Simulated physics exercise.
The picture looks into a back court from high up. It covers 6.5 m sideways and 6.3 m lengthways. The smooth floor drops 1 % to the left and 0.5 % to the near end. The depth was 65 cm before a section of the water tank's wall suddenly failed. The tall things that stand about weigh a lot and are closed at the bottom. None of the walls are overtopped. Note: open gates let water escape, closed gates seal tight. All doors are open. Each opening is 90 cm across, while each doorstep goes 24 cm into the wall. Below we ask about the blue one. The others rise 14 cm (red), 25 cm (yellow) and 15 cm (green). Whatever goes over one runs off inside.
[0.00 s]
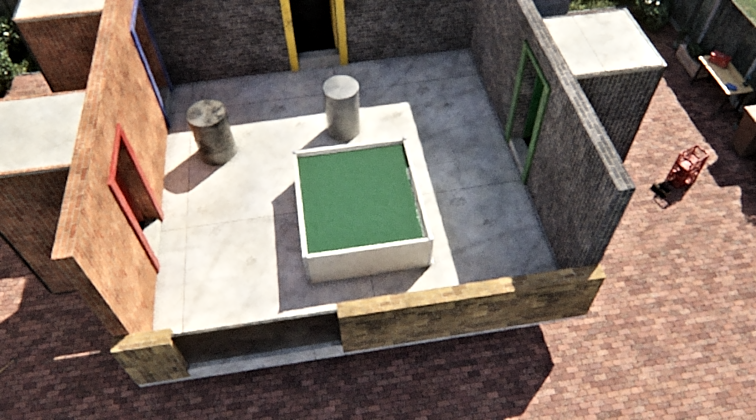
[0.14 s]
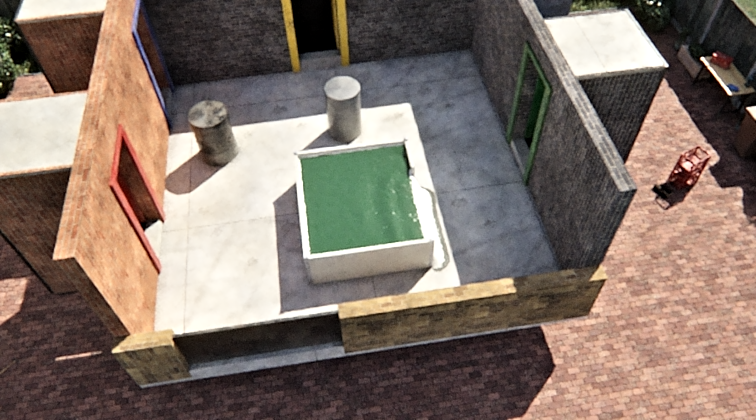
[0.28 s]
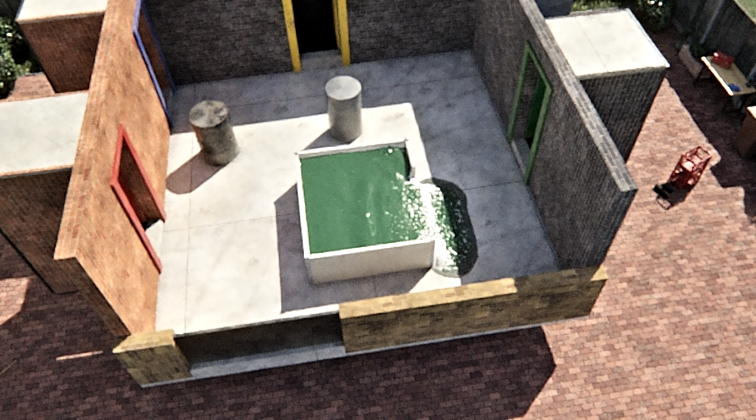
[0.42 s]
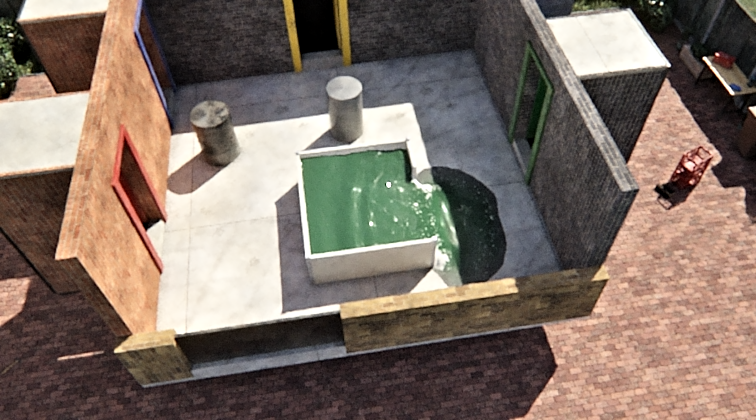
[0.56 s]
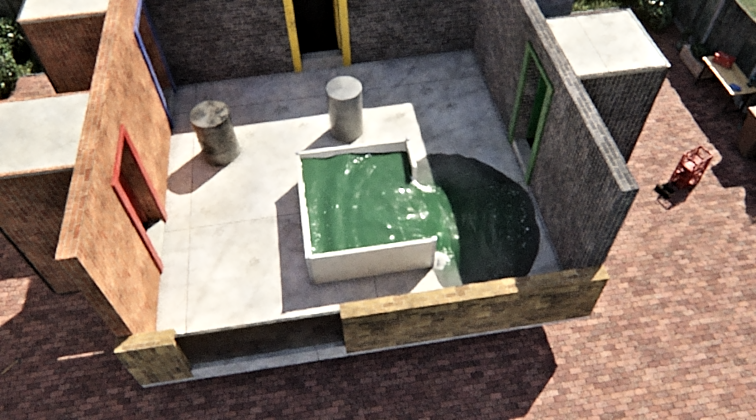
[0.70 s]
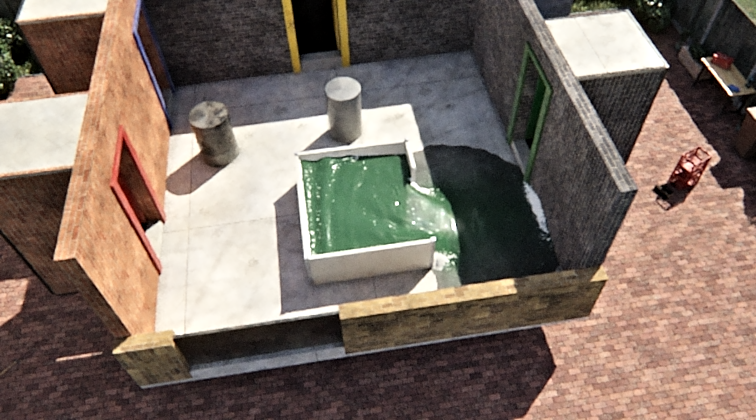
In a walled court, green water bursts from a tank's right side and spreads across the floor.
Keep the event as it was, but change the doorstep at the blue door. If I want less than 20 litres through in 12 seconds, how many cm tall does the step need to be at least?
You would need about 12 cm.
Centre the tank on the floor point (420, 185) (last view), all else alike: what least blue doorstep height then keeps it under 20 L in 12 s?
Roughly 9.0 centimetres.
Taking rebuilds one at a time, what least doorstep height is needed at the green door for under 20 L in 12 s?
Roughly 20 cm at green.
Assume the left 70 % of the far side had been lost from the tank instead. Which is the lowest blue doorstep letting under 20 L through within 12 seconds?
Then 30 cm.
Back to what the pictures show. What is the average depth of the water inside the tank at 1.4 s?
The mean depth is about 39 cm.
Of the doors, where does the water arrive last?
It is the blue one.
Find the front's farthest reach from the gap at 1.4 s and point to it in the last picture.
Close to pixel (499, 116).
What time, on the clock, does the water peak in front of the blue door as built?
9.0 s.
After 1.4 s water covers 20 % of the floor, deepest (52 cm) near (573, 296); it has not reached the blue door.
After 3.0 s water covers 40 % of the floor, deepest (30 cm) near (562, 297); it has not reached the blue door.
After 12.0 s water covers 100 % of the floor, deepest (12 cm) near (162, 253); 11 cm at the blue door, 0 litres in over its 18 cm doorstep.
At the blue door as built, the water arrived by 5.7 s and peaked near 16 cm at 9.0 s.
With a doorstep of 10 cm, 50 litres would have come in within the 12 s; with 13.5 cm, 7 litres. So under 20 litres takes about 12 cm.
